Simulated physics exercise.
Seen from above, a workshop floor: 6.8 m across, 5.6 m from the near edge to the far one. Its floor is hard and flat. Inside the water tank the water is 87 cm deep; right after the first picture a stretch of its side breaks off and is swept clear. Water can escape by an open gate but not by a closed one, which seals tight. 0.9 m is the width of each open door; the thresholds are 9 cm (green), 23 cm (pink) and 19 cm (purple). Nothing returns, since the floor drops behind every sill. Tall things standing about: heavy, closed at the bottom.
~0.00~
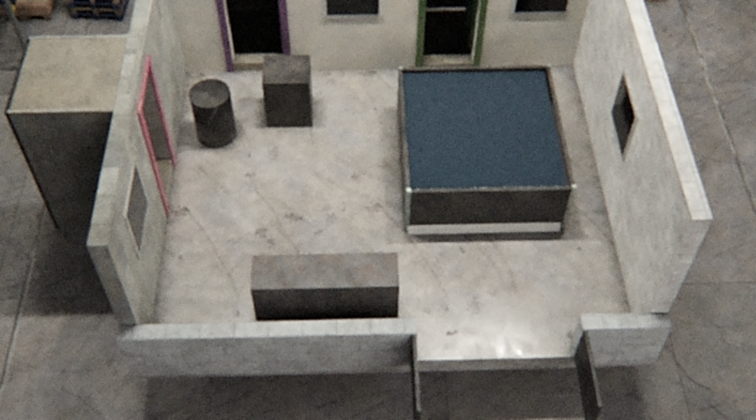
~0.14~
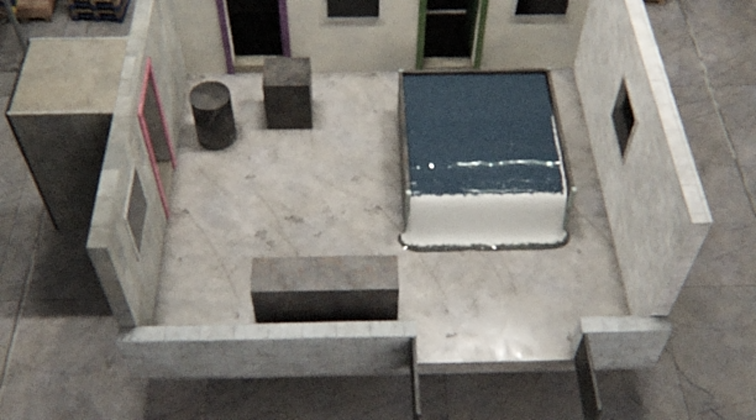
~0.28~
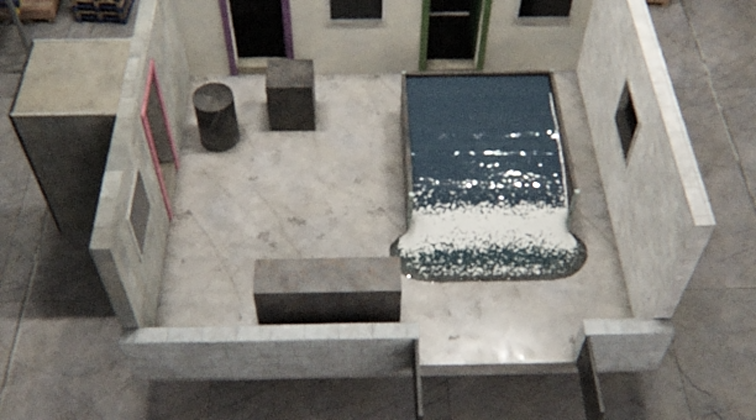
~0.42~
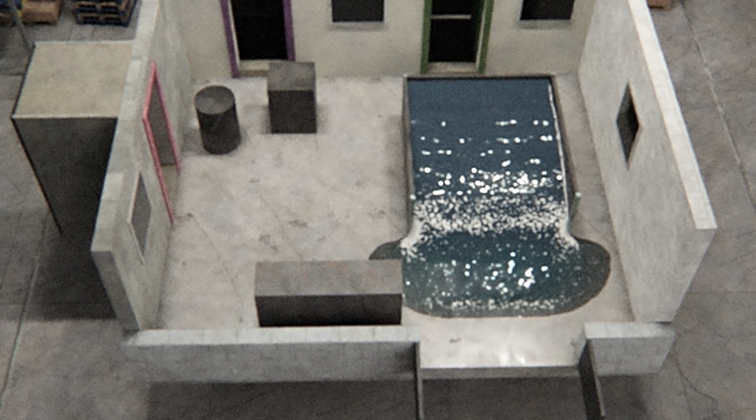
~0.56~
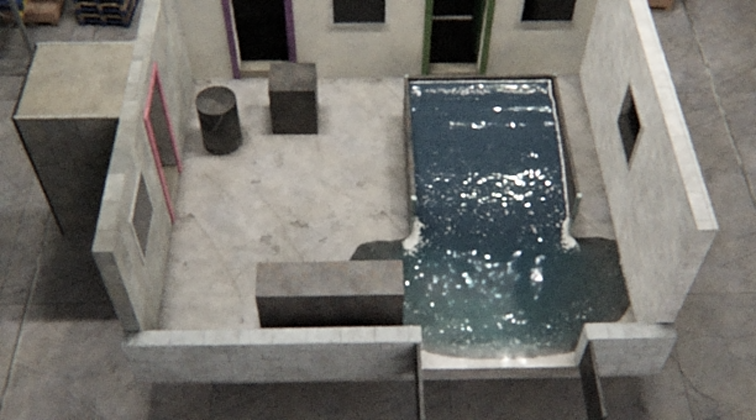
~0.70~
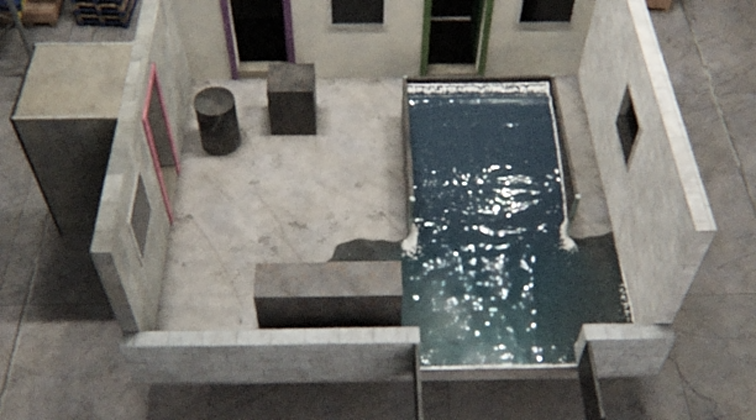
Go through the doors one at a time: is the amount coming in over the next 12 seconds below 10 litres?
Green door: Yes, below; pink door: Yes, below; purple door: Yes, below.
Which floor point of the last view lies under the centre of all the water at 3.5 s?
At roughly (455, 241).
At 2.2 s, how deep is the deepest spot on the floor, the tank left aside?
Around 42 centimetres.
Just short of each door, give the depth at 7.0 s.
Green 3 cm, pink 4 cm, purple 6 cm.
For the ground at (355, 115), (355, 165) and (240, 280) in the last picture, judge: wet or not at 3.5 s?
Going through the three points: Not yet touched, then not yet touched, then awash.
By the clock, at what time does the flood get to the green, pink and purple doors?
Green: 5.0 s; pink: 2.8 s; purple: 5.5 s.
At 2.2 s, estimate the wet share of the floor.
40 %.
After 1.4 s water covers 30 % of the floor and is deepest (46 cm) near (411, 354); green door not reached, pink door not reached, purple door not reached.
After 2.2 s water covers 40 % of the floor and is deepest (42 cm) near (411, 354); green door not reached, pink door not reached, purple door not reached.
After 3.5 s water covers 50 % of the floor and is deepest (24 cm) near (152, 358); green door not reached, pink door 6 cm at the sill, 0 L in, purple door not reached.
After 7.0 s water covers 90 % of the floor and is deepest (11 cm) near (570, 83); green door 3 cm at the sill, 0 L in, pink door 4 cm at the sill, 0 L in, purple door 6 cm at the sill, 0 L in.
After 12.0 s water covers 100 % of the floor and is deepest (9 cm) near (191, 87); green door 4 cm at the sill, 0 L in, pink door 6 cm at the sill, 0 L in, purple door 7 cm at the sill, 0 L in.
